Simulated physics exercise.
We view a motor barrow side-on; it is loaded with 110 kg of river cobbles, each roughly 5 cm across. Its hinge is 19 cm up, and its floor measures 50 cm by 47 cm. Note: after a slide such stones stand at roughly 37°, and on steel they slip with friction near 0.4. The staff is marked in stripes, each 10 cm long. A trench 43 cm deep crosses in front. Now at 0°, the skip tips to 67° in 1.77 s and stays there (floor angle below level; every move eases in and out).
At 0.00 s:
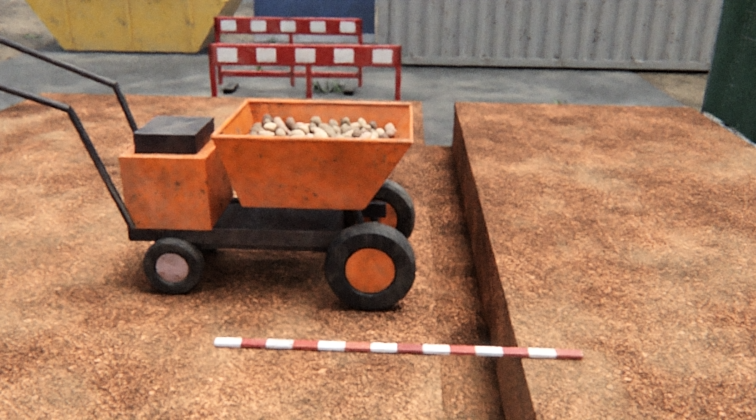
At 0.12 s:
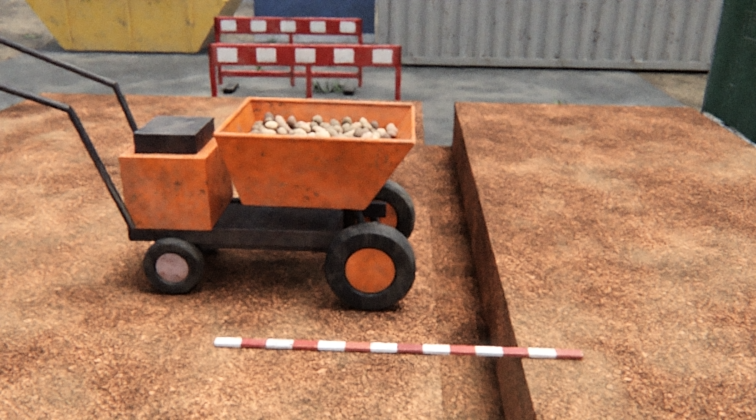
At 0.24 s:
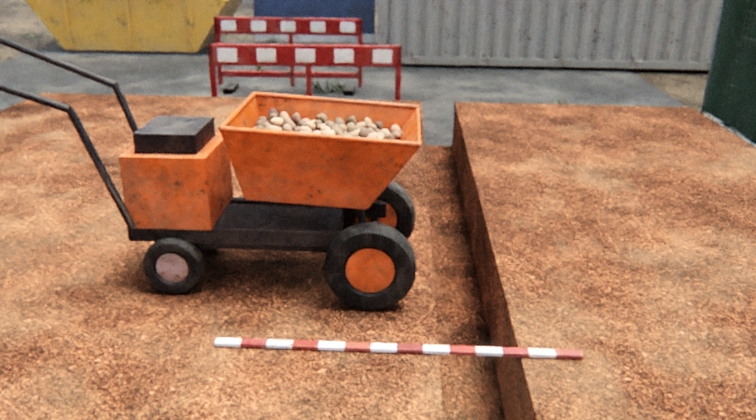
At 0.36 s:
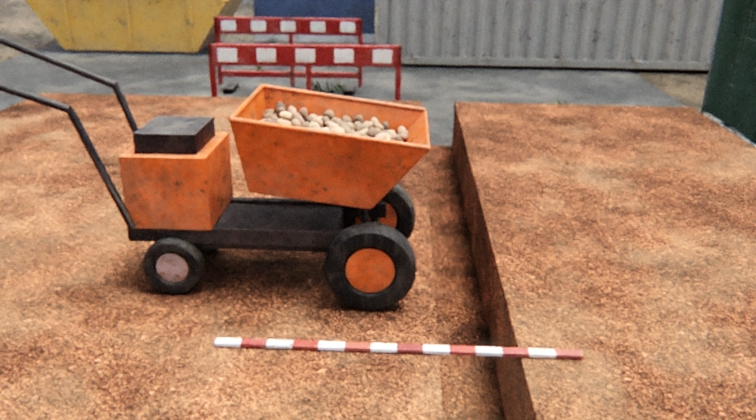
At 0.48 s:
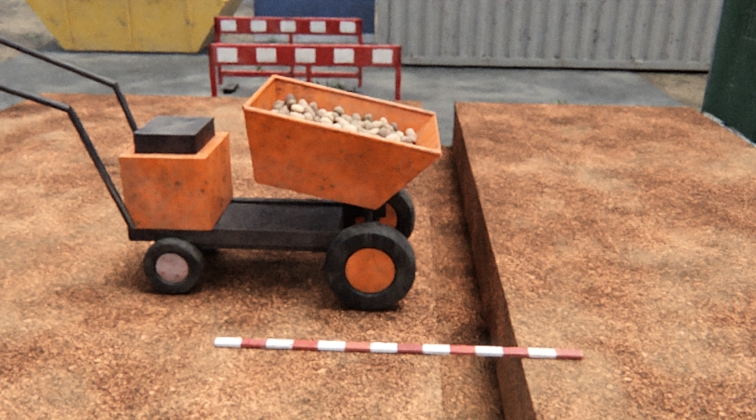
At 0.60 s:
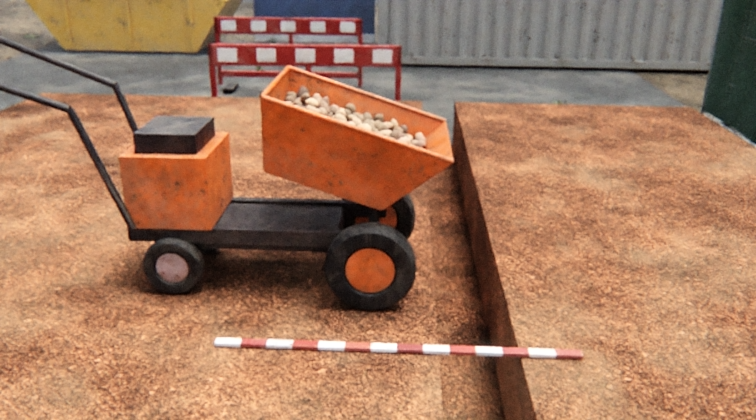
The video shows an orange motor barrow loaded with rounded stones standing beside a trench edge, a red-and-white striped pole lying in front, as its skip gradually tilts down toward the right, its left end rising, while the wheels stay still.
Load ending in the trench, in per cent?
20 per cent.
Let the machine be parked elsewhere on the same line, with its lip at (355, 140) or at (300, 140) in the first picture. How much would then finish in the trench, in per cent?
It comes to about 65 and 65 in a hundred.
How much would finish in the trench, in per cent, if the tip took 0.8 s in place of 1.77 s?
Then roughly 15 percent.
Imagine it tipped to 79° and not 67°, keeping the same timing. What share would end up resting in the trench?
Some 15 in a hundred, I'd say.
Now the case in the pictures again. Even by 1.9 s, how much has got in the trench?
Approx. 0 % of the load.
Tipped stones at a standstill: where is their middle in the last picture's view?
Look at roughly (534, 277).
After 1.3 s the floor is at 57°; 100 % in the skip; the foremost stones are at (497, 211).
After 1.9 s the floor is at 67°; 78 % in the skip, 22 % past the trench; the foremost stones are at (579, 273).
After 2.2 s the floor is at 67°; 57 % in the skip, 42 % past the trench; the foremost stones are at (653, 289).
After 4.2 s the floor is at 67°; 23 % in the skip, 20 % in the trench, 57 % past the trench; the foremost stones are at (701, 297).
